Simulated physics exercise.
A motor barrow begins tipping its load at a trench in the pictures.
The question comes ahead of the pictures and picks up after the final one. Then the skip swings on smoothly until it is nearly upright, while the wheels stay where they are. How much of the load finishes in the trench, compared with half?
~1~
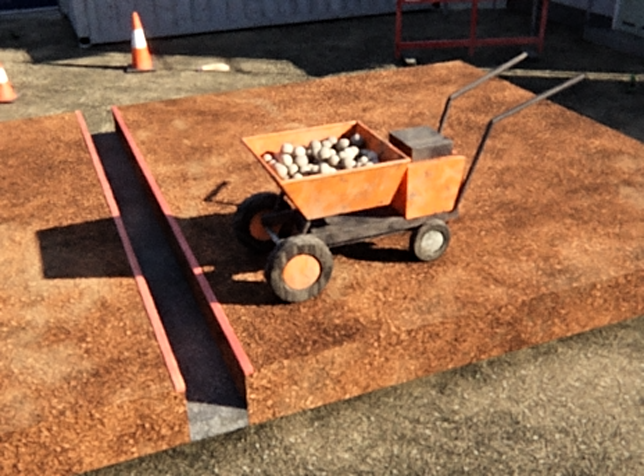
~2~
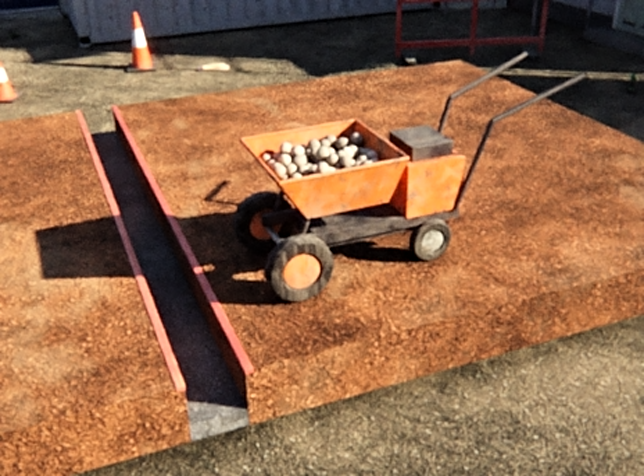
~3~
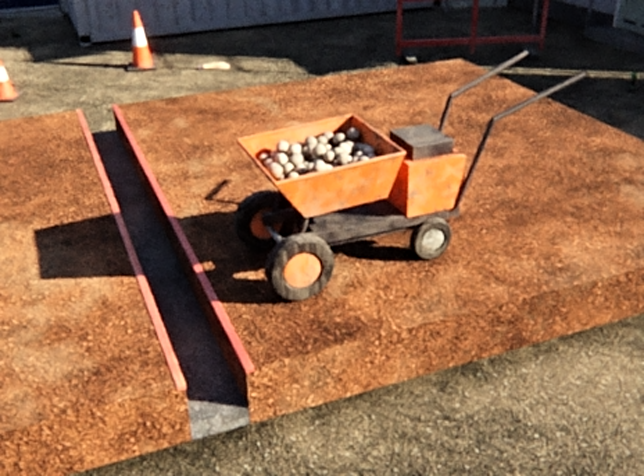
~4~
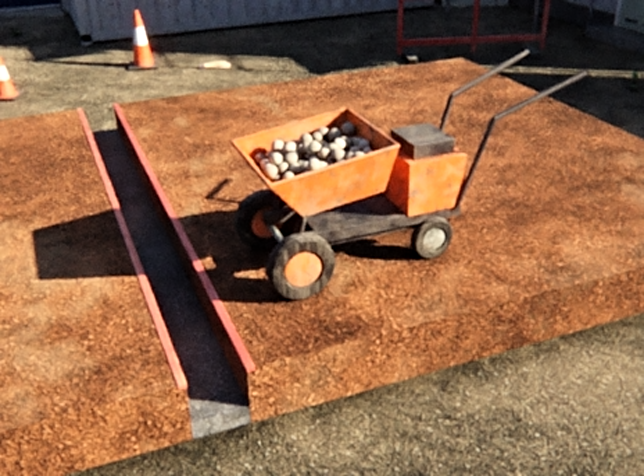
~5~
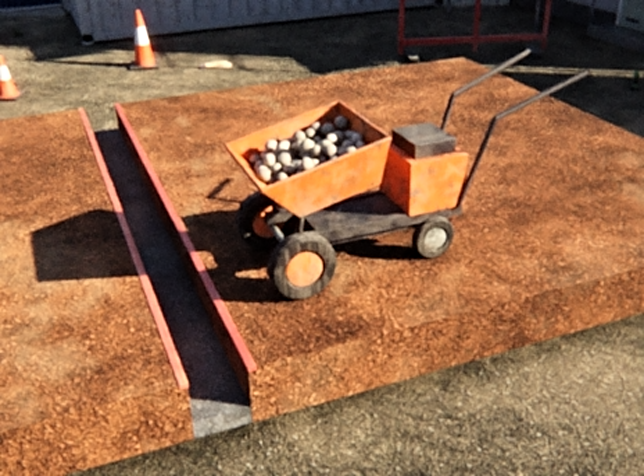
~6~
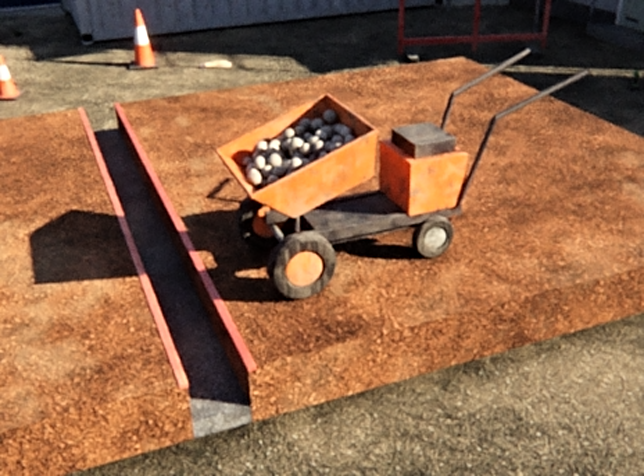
More than half of it.
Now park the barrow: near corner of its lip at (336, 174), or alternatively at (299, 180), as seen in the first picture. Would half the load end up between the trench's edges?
One after the other: The greater share and the greater share.
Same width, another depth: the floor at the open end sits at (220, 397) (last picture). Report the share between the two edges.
About 70 per cent.
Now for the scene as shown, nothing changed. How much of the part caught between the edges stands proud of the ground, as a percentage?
I'd put it near 0 per cent.
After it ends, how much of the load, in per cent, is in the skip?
Something like 0 in every hundred.
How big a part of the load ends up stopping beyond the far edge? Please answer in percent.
Close to 25 in a hundred.
Soon, skip tipped steeply; all in the skip.
A while on, skip tipped right over; about two thirds in the skip; about a quarter in or heaped over the trench; a small part beyond it; a small part falling.
Towards the end, skip tipped right over; a small part in the skip; about two thirds in or heaped over the trench; about a quarter beyond it.
Finally, skip tipped right over; most in or heaped over the trench; about a quarter beyond it.
